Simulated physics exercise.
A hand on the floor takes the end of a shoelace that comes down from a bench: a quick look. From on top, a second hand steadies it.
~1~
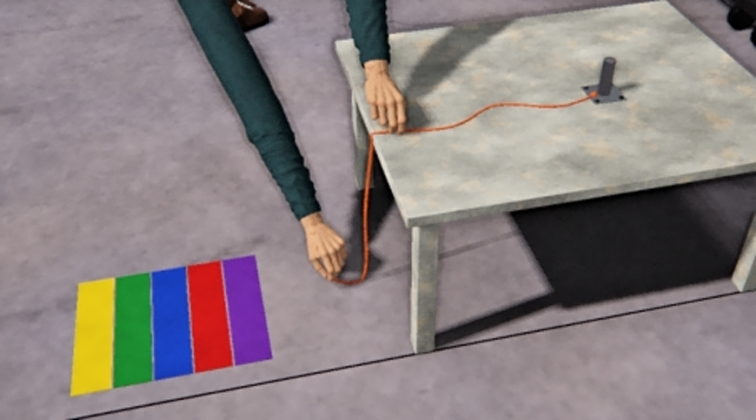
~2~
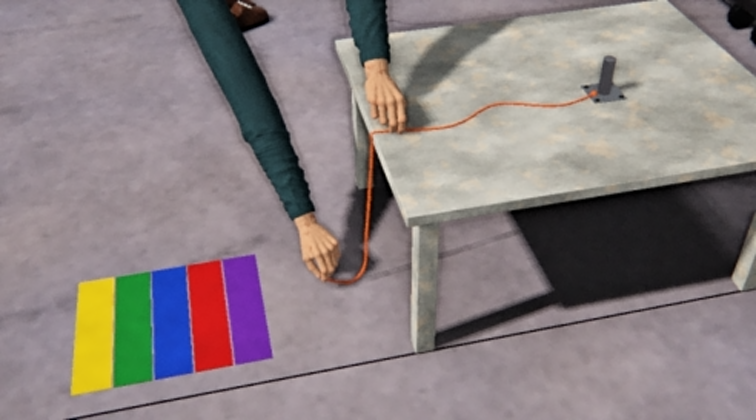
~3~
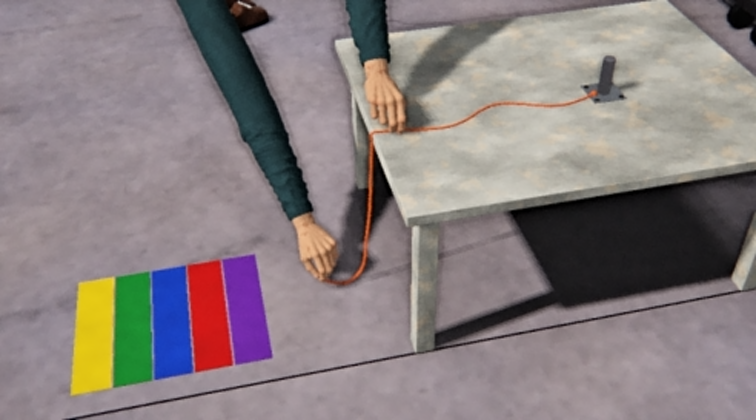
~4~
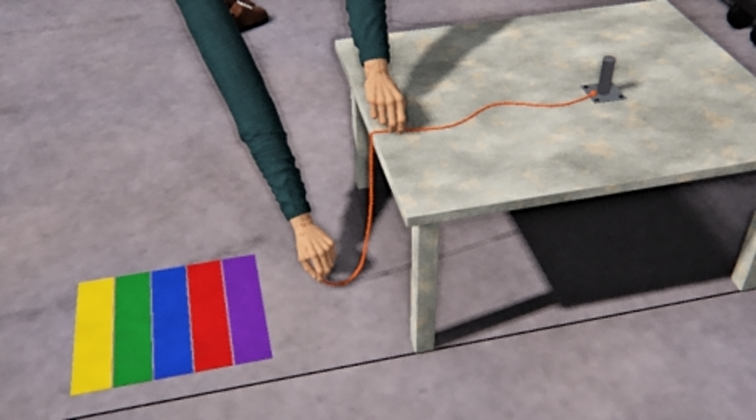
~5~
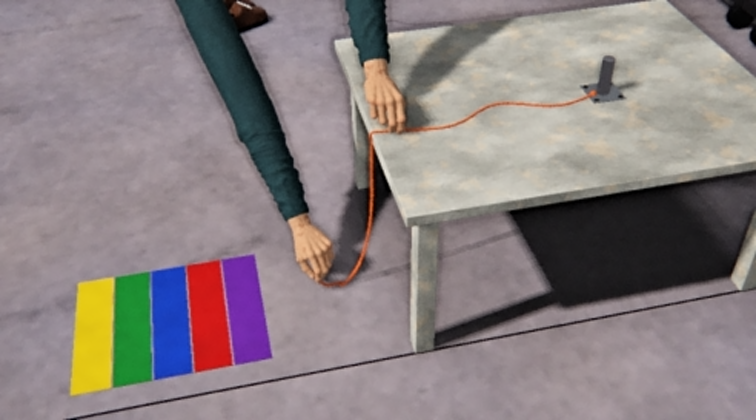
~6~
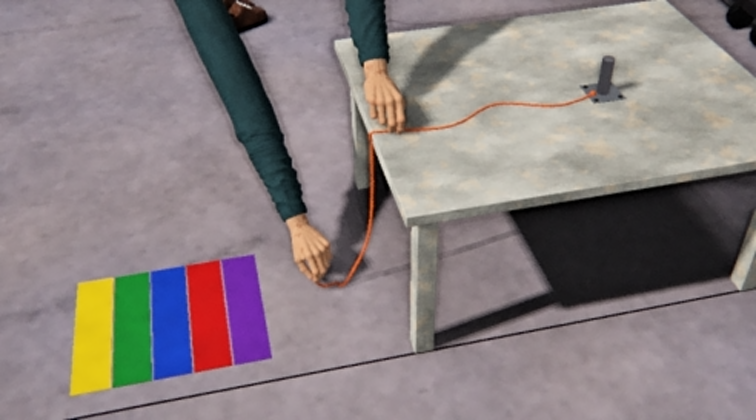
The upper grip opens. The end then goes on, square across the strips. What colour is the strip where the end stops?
It is red.
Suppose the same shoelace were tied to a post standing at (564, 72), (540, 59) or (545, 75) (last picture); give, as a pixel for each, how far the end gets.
In order, near (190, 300), (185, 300) and (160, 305).
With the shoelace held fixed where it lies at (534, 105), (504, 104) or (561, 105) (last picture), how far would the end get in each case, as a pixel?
First (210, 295), next (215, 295), last (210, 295).
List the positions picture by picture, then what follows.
In the first frame, end (328, 277); purple (251, 341); red (212, 348); blue (173, 356); green (133, 363); yellow (92, 370).
In the second frame, end (322, 277); shoelace through (567, 105) (493, 105) (435, 129) (372, 152) (368, 211) (364, 268).
In the third frame, end (320, 277).
In the fourth frame, end (318, 278); shoelace through (566, 104) (493, 105) (435, 129) (372, 152) (371, 211) (360, 268).
In the fifth frame, end (316, 278).
In the sixth frame, end (314, 278); shoelace through (566, 104) (492, 105) (434, 129) (372, 152) (372, 211) (355, 267).
Soon after, end near (261, 288); over purple.
Then, end near (226, 294); over purple.
At full stretch, end near (207, 297); over red. The end stops over the red strip.
